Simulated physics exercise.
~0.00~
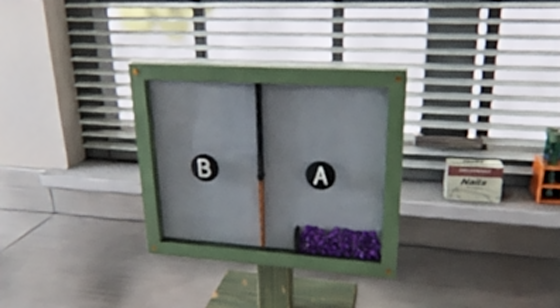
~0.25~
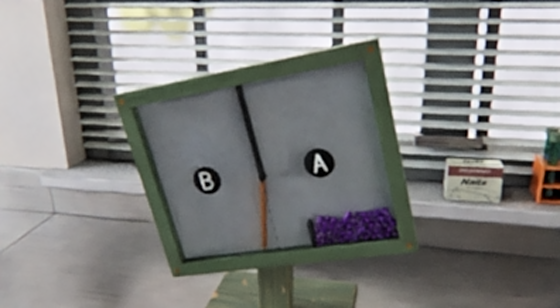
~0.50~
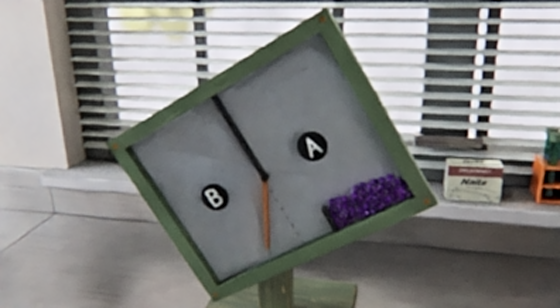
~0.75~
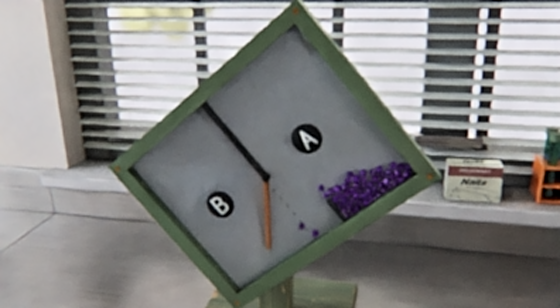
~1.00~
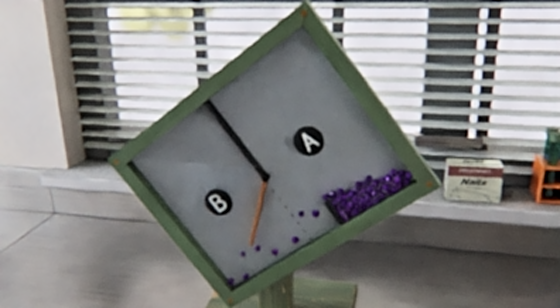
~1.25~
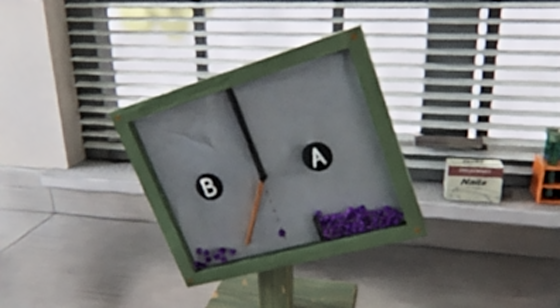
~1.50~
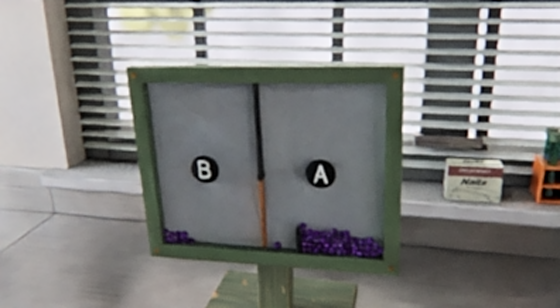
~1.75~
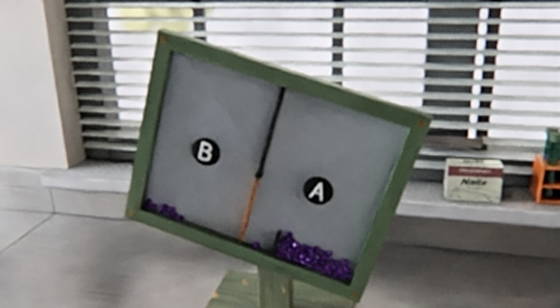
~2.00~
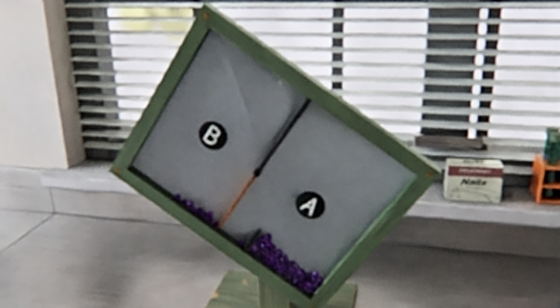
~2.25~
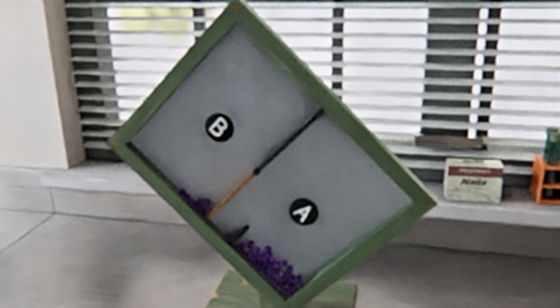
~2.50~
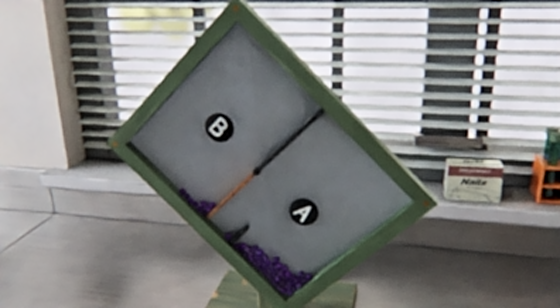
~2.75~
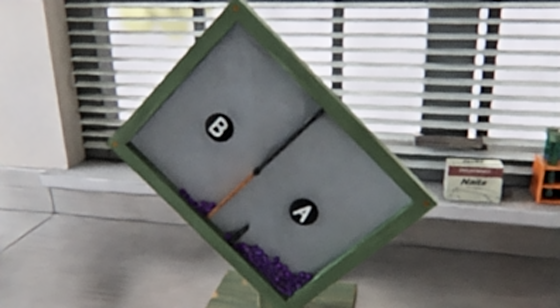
A green-framed display case with a clear face stands on a grey counter before window blinds, seen from the front by a still camera, with a small box on the sill at right. Purple beads lie in the lower right corner, on side A, while a black divider with an orange flap separates it from side B. The case tilts anticlockwise, the flap hangs open, and some beads spill left into B. It swings back through level, the flap closing, and tips well clockwise. It rests tilted, most beads in A and a smaller group in B.
